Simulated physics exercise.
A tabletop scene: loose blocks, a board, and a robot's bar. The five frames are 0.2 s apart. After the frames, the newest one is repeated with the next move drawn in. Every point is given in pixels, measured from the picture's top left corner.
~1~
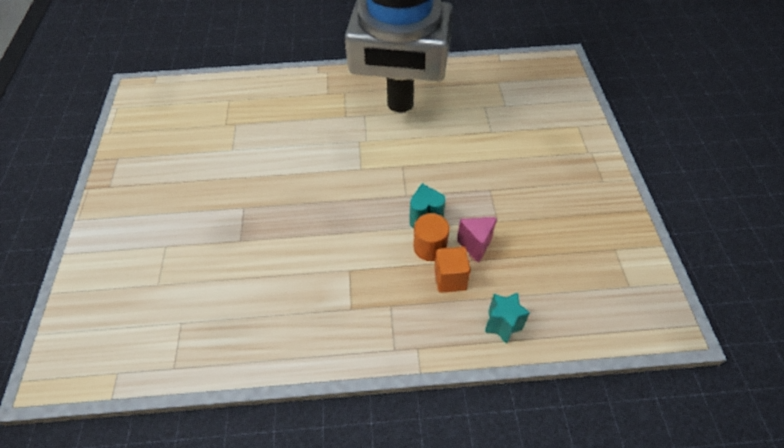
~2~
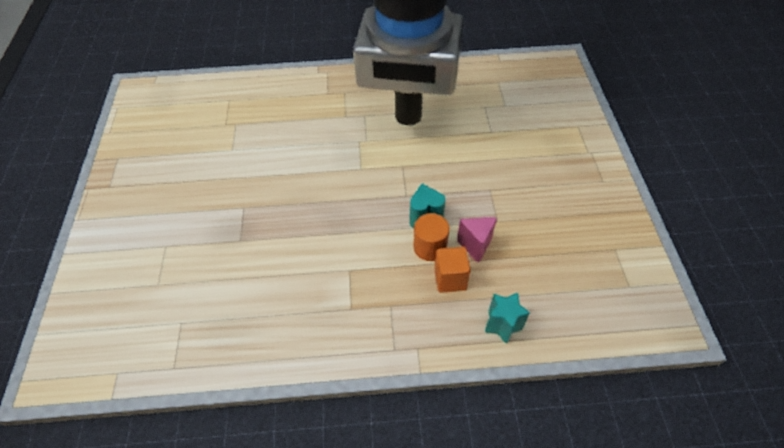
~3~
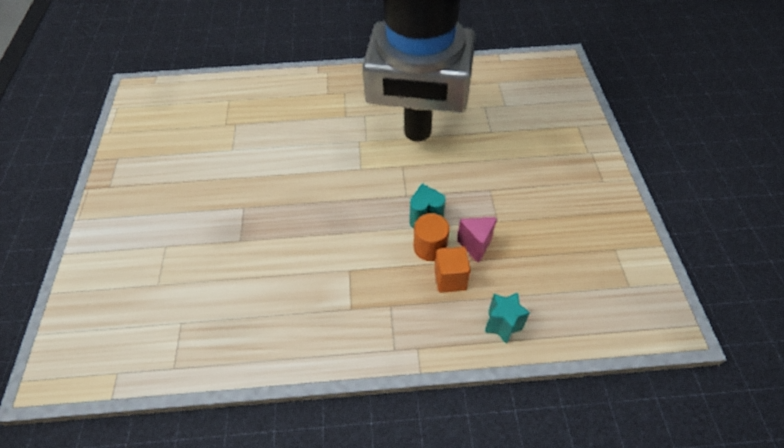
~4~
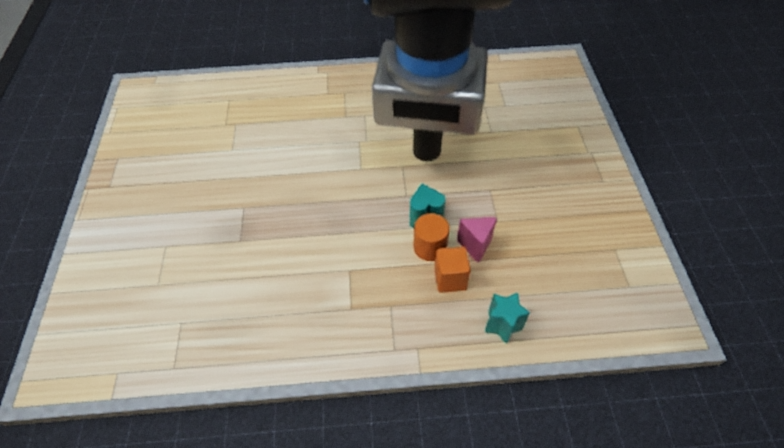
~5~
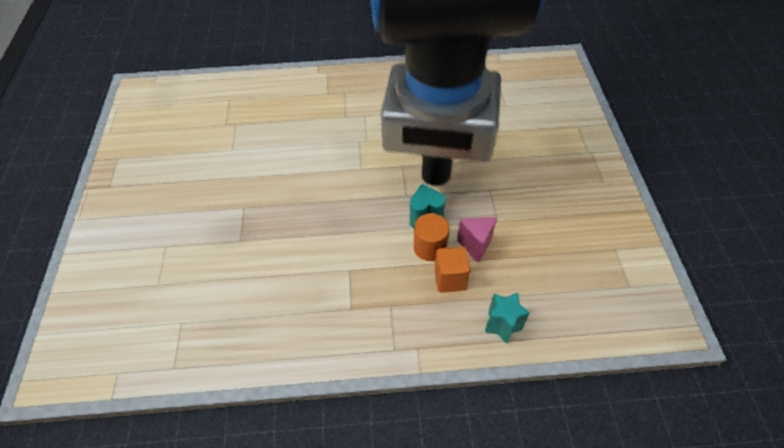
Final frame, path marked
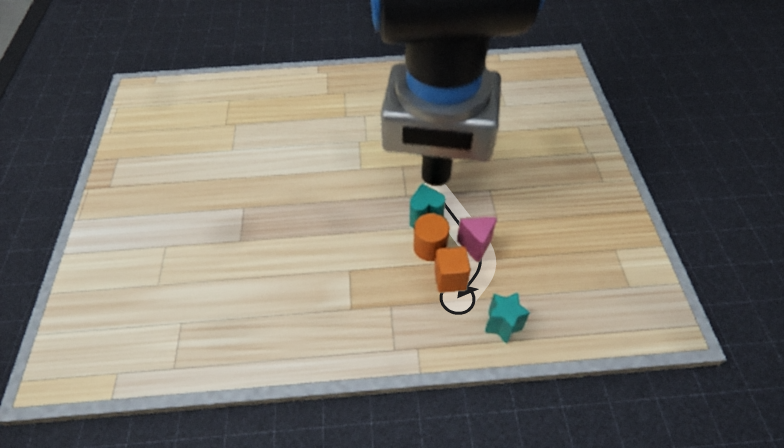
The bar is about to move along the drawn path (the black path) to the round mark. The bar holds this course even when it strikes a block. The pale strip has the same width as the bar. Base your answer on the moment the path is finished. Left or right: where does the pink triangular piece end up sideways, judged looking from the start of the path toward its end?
It goes left.
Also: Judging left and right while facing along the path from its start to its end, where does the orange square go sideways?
Towards the right-hand side.
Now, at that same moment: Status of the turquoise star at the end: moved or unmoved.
That block will keep its spot.
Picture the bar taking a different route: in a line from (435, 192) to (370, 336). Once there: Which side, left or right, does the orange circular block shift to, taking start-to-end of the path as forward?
Off to the left side.
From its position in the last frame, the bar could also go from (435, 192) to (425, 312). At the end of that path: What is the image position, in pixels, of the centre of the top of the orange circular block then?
Its top middle is near (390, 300).
Drawn move, from (435, 192) by way of (459, 224) and (480, 261) to (457, 298).
What follows on the original path. One third of the way, bar at (462, 208); turquoise heart-shaped block at (428, 202), turned 25° clockwise.
Two thirds of the way, bar at (484, 246); turquoise heart-shaped block at (428, 202), turned 25° clockwise; pink triangular piece at (503, 262), turned 35° anticlockwise.
At the end, bar at (460, 284); turquoise heart-shaped block at (428, 202), turned 25° clockwise; orange circular block still; orange square at (429, 270), turned 35° clockwise; pink triangular piece at (505, 271), turned 50° anticlockwise; turquoise star still.
